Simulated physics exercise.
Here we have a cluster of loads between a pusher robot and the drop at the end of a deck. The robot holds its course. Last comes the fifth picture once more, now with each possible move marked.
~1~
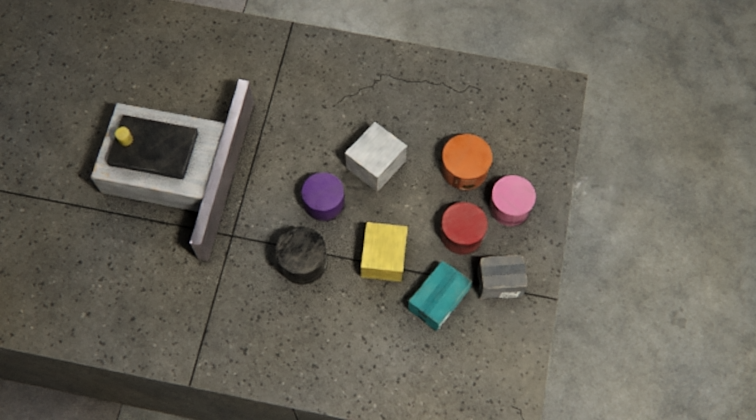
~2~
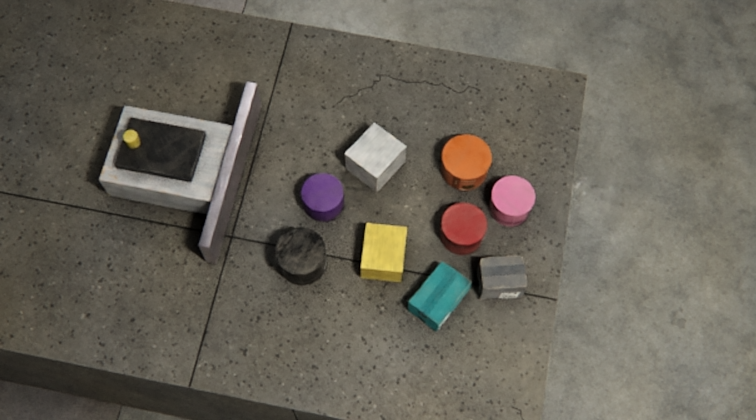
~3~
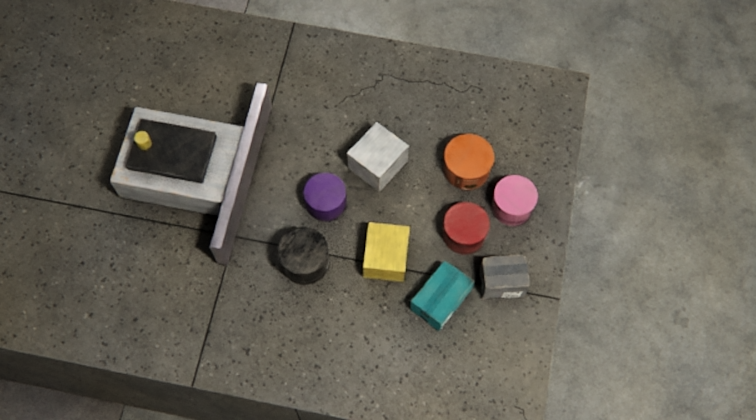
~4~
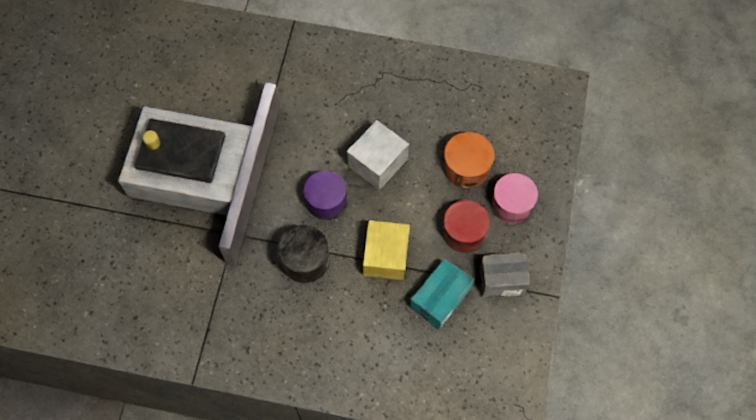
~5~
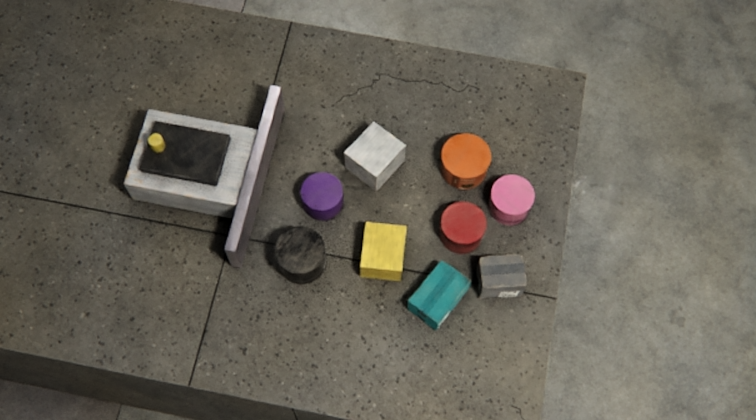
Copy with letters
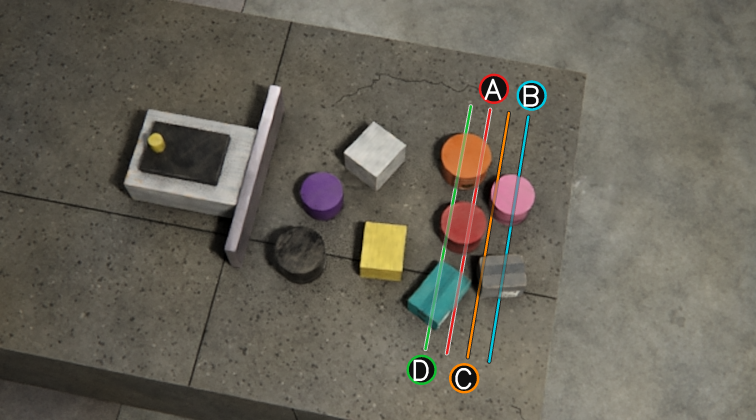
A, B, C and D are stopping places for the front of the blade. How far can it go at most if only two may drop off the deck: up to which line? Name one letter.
No farther than C.
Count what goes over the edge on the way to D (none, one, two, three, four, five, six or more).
In all, none.
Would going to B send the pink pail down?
By then, yes.
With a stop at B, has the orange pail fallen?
By then, yes.
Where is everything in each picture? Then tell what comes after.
Pink pail (512, 201); white crate (376, 157); turquoise parcel (440, 296), in the first picture.
Robot (166, 150); black pail (301, 257), in the second picture.
Robot (177, 151); red pail (465, 229), in the third picture.
Robot (186, 151); yellow crate (387, 250), in the fourth picture.
Robot (191, 154); pink pail (511, 200); white crate (375, 156); turquoise parcel (439, 295), in the fifth picture.
On the marked copy, A at (470, 225); B at (510, 232); C at (489, 229); D at (449, 221).
With C. Early on, robot (274, 169); black pail (352, 268); white crate (381, 156).
Further on, robot (358, 185); pink pail (520, 206); grey parcel (509, 275).
At the end, robot (425, 197); grey parcel over the edge; orange pail (568, 170); one fallen.
As for the rest, A is within the limit but short; B drops four; D is within the limit but short.
